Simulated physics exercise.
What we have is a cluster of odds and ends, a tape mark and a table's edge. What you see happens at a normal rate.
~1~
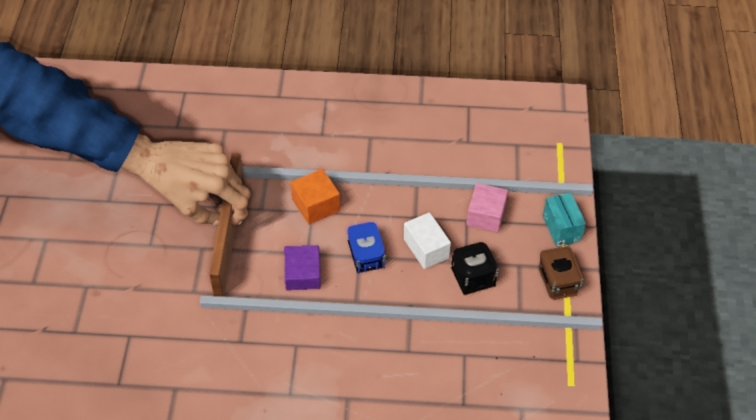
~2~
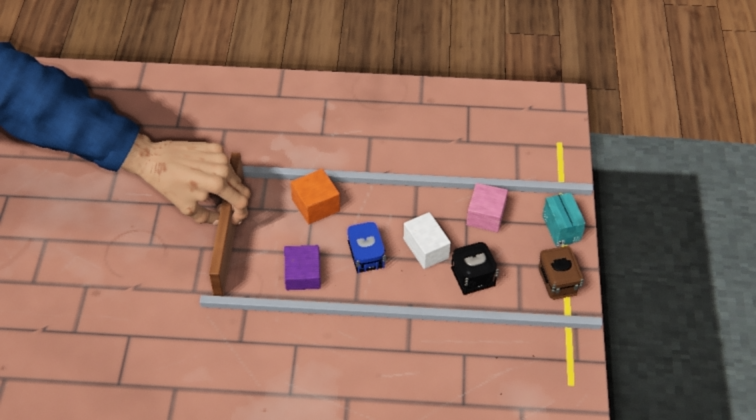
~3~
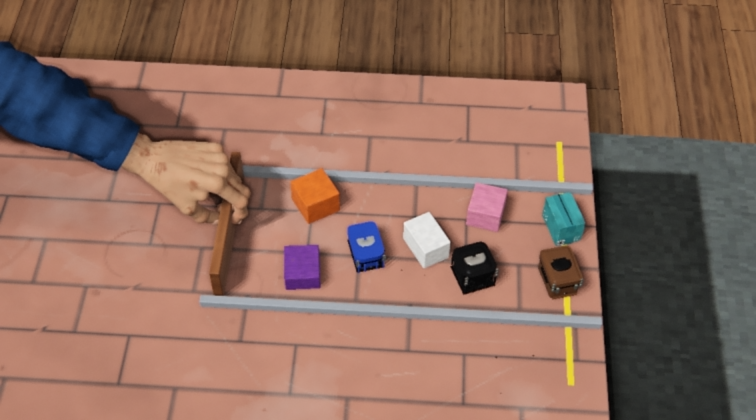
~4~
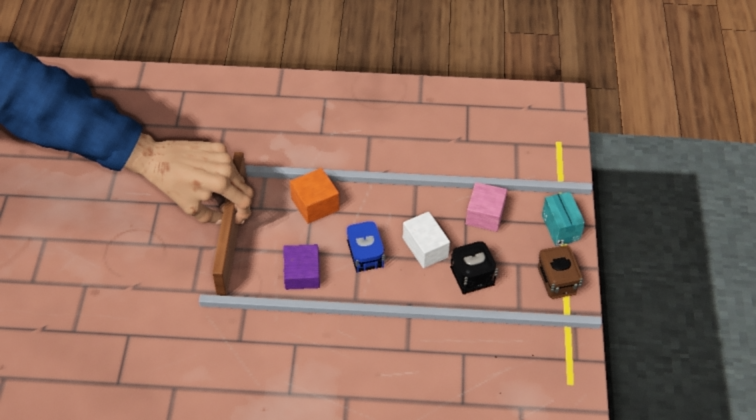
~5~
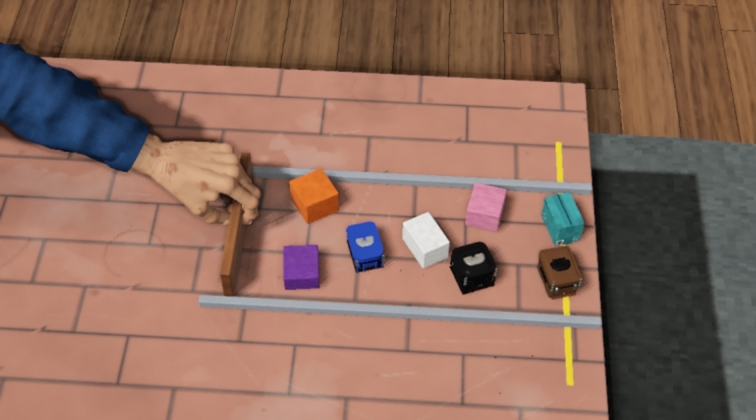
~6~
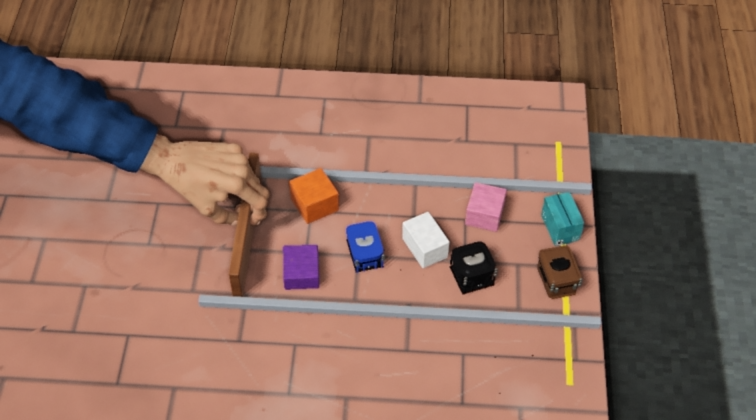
In this clip, a hand holds a wooden board upright between two rails on a brick-patterned table, then slides it slightly right toward the scattered colored blocks and cases, which stay essentially still near the yellow tape and table's edge.
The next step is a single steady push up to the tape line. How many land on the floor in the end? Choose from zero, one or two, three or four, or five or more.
In the end, five or more land there.
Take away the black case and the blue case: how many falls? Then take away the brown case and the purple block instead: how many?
4 in the first case, 3 in the second.
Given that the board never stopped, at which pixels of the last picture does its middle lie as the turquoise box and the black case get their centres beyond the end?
The middle is at (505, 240) when it's the turquoise box, and at (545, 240) when it's the black case.
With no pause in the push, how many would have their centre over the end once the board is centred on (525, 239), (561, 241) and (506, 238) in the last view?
In order, that gives 2, then 5, then 1.
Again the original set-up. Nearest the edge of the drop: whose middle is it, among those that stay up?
That would be the blue case, the foremost.
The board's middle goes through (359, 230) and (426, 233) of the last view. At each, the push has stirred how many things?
Tally: 4; 6.
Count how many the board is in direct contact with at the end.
The answer is 3.
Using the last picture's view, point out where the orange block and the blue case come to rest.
Roughly at (582, 217) and at (591, 253), in that order.
Soon after, none off yet; turquoise box at rest near (562, 219); brown case at rest near (558, 273); pink block at rest near (486, 207).
After that, none off yet; turquoise box at rest near (562, 219); brown case at rest near (558, 273); pink block displaced about its own width near (519, 199).
In the end, the number that fall off is five or more; gone, white block, black case, pink block, brown case and turquoise box.
